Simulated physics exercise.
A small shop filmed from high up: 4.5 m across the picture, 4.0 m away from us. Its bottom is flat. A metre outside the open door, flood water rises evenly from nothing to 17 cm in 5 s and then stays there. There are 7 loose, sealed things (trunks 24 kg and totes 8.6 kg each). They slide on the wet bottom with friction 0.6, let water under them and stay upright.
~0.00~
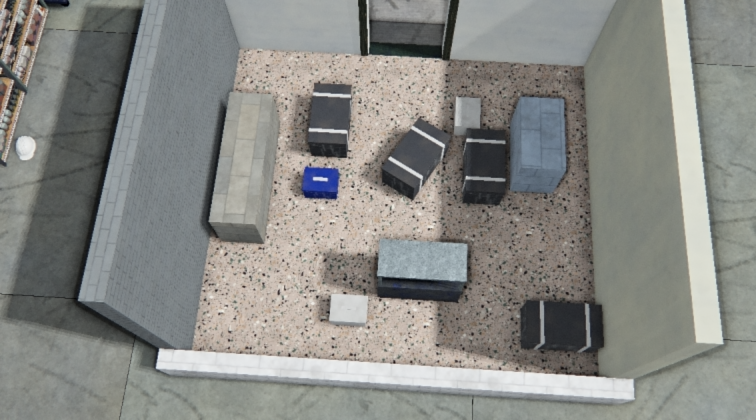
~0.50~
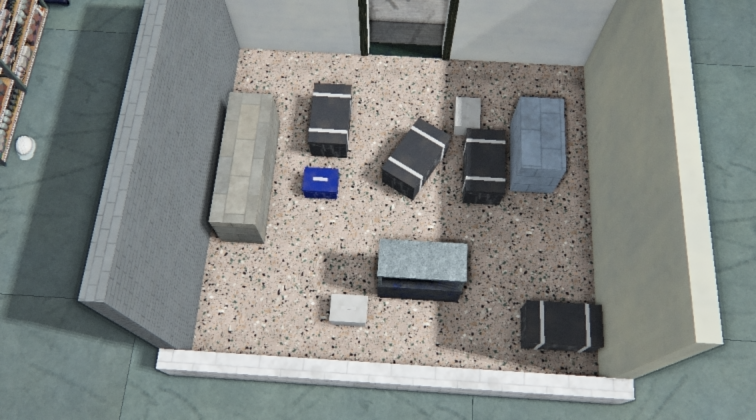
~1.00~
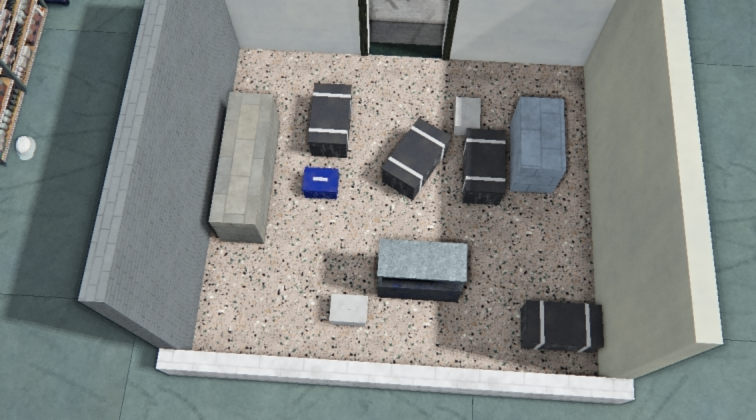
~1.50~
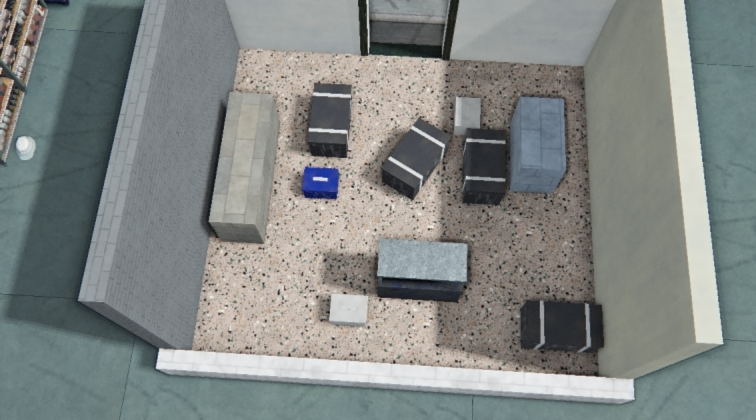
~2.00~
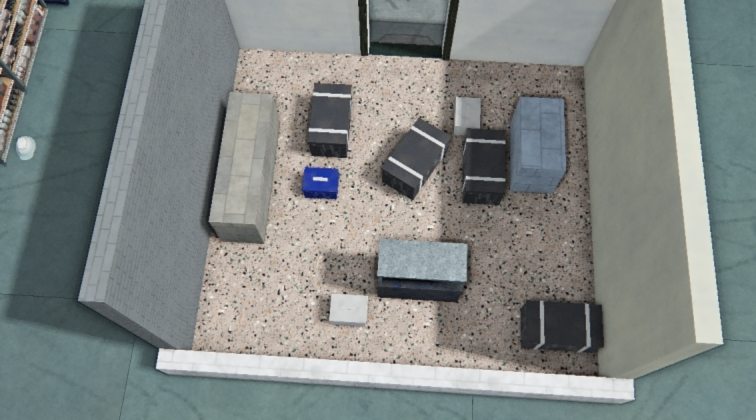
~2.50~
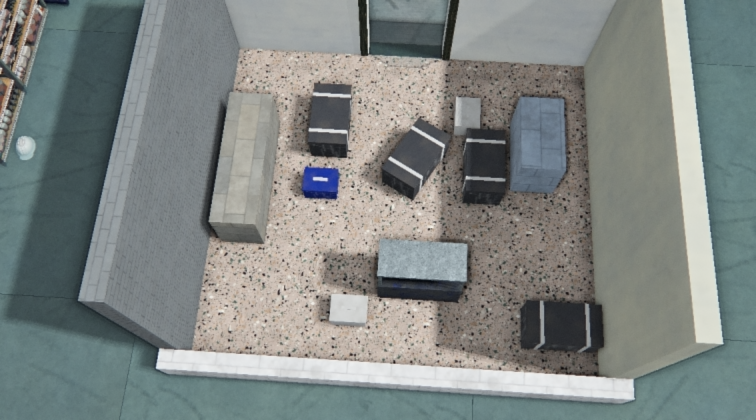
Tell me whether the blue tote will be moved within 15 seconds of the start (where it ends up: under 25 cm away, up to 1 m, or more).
Blue tote barely shifts.
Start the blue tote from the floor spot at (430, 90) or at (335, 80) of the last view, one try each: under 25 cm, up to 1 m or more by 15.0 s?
In that order: It travels far; it holds its place.
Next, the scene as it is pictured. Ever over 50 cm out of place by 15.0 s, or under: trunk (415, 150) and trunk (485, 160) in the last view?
In turn: More, under.
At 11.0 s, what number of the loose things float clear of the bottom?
I count 0.
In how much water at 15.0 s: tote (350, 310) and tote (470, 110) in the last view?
About 6 and 5 cm.
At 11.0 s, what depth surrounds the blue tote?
Roughly 3 cm.
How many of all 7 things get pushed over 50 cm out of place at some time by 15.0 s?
1 of them.
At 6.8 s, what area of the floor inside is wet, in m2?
Roughly 9.0 m2.
After 3.5 s the blue tote is near (320, 179), 0.0 m from its start, aground; 0 afloat.
After 6.8 s the blue tote is near (320, 179), 0.0 m from its start, aground; 0 afloat.
After 11.0 s the blue tote is near (320, 179), 0.0 m from its start, aground; 0 afloat.
After 15.0 s the blue tote is near (320, 180), 0.0 m from its start, aground; 3 afloat.
